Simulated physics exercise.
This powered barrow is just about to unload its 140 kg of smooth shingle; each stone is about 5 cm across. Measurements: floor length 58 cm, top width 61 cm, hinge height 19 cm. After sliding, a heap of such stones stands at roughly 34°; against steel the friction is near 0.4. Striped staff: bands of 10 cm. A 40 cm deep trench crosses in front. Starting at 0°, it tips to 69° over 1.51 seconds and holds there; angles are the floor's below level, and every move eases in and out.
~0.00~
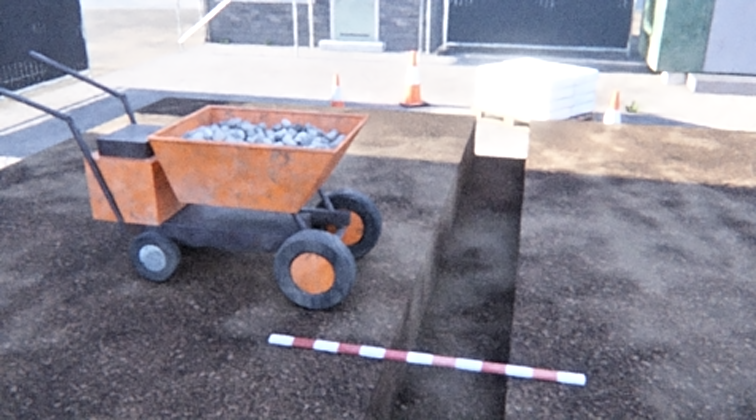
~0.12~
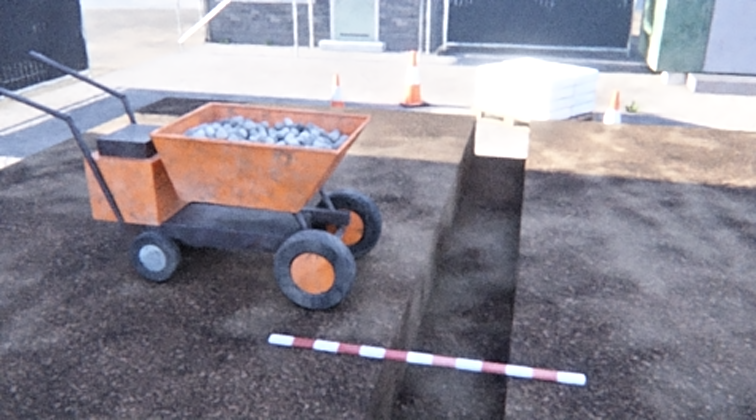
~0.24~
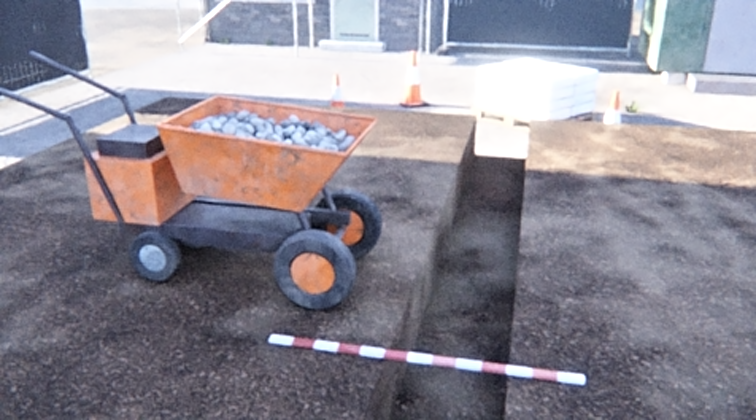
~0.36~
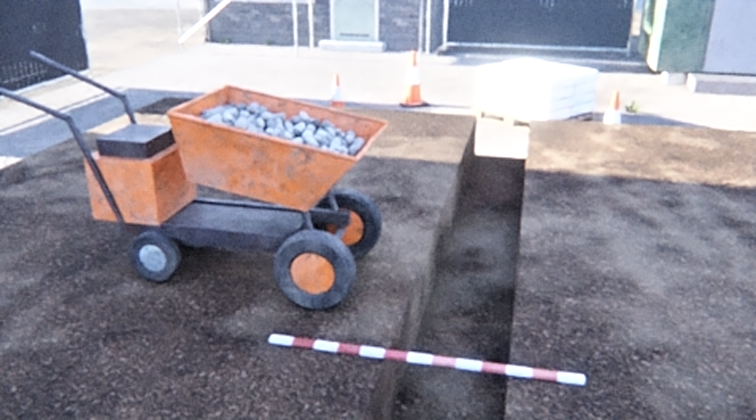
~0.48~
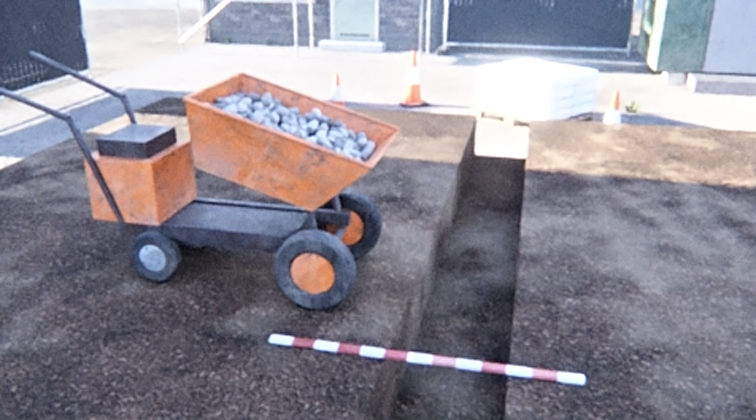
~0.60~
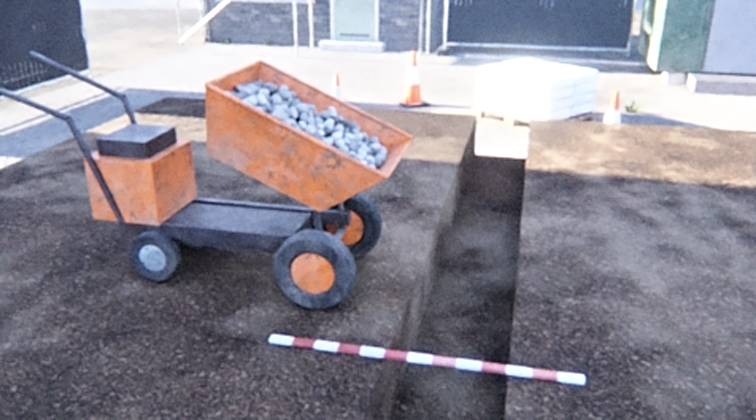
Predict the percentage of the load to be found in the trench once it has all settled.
Roughly 80 percent of the load ends up there.
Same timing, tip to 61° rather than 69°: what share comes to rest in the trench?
I'd guess some 65 in a hundred.
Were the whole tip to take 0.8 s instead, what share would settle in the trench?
Something close to 60 per cent.
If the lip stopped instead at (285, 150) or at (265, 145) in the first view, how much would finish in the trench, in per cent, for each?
About 100 per cent from the first spot, about 95 from the second.
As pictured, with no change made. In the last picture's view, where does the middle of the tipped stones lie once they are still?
I'd point to around (485, 351).
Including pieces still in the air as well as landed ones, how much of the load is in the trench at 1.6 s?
Close to 35 per cent at that time.
After 1.1 s the floor is at 58°; 100 % in the tray; the foremost stones are at (448, 214).
After 1.6 s the floor is at 69°; 55 % in the tray, 34 % in the trench, 11 % past the trench; the foremost stones are at (594, 307).
After 2.0 s the floor is at 69°; 29 % in the tray, 51 % in the trench, 20 % past the trench; the foremost stones are at (690, 305).
After 3.9 s the floor is at 69°; 0 % in the tray, 80 % in the trench, 20 % past the trench; the foremost stones are past the picture's edge.
